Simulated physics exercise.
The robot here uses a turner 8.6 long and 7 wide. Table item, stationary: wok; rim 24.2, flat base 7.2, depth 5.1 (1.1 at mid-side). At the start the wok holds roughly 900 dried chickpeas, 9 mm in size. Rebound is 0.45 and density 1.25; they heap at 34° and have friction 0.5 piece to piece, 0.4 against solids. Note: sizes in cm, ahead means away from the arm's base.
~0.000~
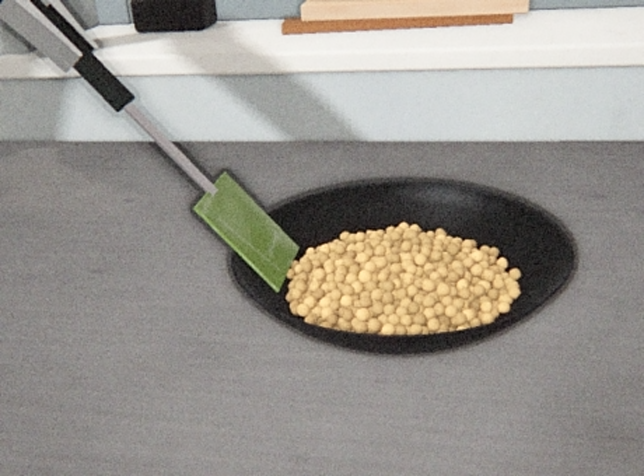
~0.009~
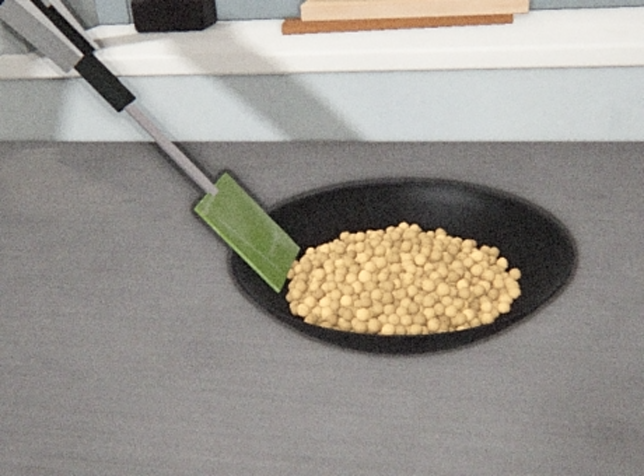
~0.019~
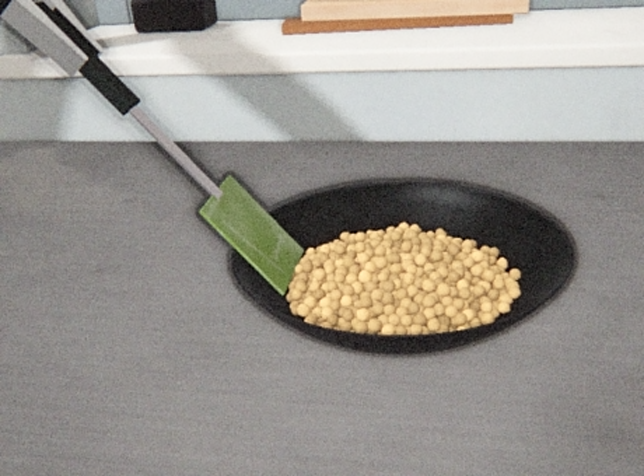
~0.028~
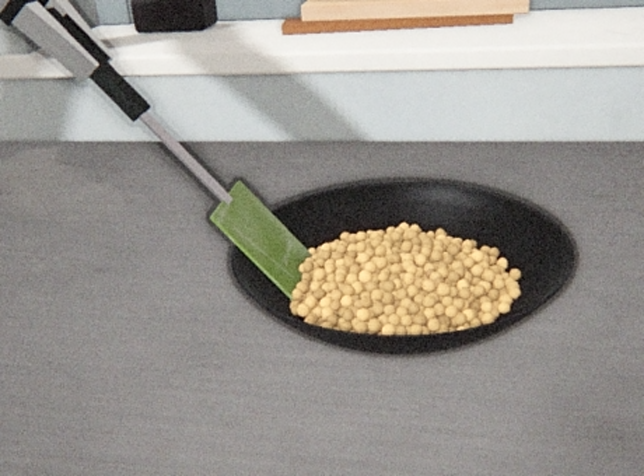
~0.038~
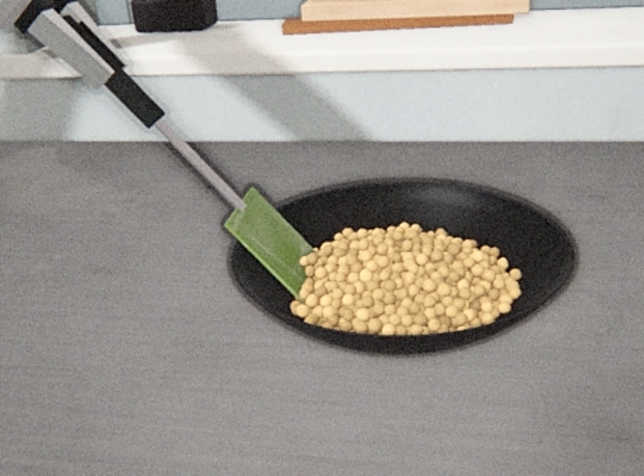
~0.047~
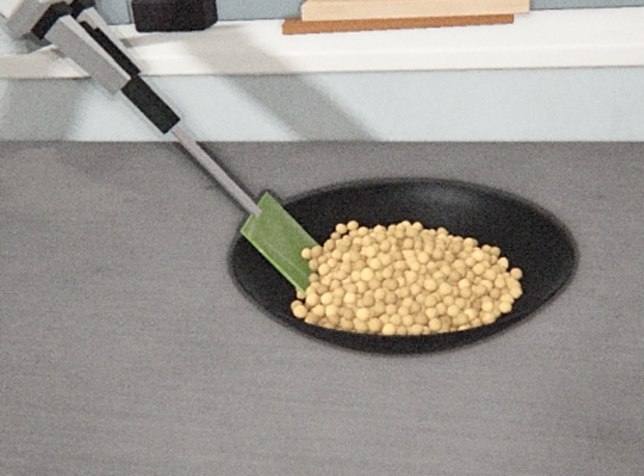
At the start, a robot arm holds a green turner at the left edge of a black wok heaped with dried chickpeas. The turner stays nearly still, then slides slowly a short way right and slightly down into the pile, nudging a few chickpeas at its left side while the rest barely move.
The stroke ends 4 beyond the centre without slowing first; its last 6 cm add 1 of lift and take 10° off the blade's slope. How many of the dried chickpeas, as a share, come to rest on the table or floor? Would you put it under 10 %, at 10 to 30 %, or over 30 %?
I would say under 10 %.
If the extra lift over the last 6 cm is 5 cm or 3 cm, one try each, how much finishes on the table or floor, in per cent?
It comes to around 15 per cent on the first try and around 15 per cent on the second.
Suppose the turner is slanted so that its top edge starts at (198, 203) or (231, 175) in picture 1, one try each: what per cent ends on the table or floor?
Close to 0 and 10 percent respectively.
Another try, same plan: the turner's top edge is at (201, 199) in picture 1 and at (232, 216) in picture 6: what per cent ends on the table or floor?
Roughly 0 %.
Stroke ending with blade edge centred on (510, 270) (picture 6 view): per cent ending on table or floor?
My guess is roughly 45 percent.
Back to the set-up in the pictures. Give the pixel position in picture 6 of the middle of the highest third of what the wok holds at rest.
(505, 258).
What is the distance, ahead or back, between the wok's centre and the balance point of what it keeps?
It rests close to 4.5 centimetres ahead of centre.
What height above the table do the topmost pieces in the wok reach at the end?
Some 6.5 cm above the table.
After 0.07 s, sloping 50°, highest piece 6 above the table; 900 in the wok.
After 0.09 s, sloping 46°, highest piece 7 above the table; 900 in the wok.
After 0.30 s, sloping 40°, highest piece 6 above the table; 855 in the wok, 37 on the table or floor, 8 on the blade or in flight.
After 1.35 s, sloping 40°, highest piece 6 above the table; 852 in the wok, 48 on the table or floor.
At rest, 852 in the wok, 48 on the table or floor. That is 5 % on the table or floor.
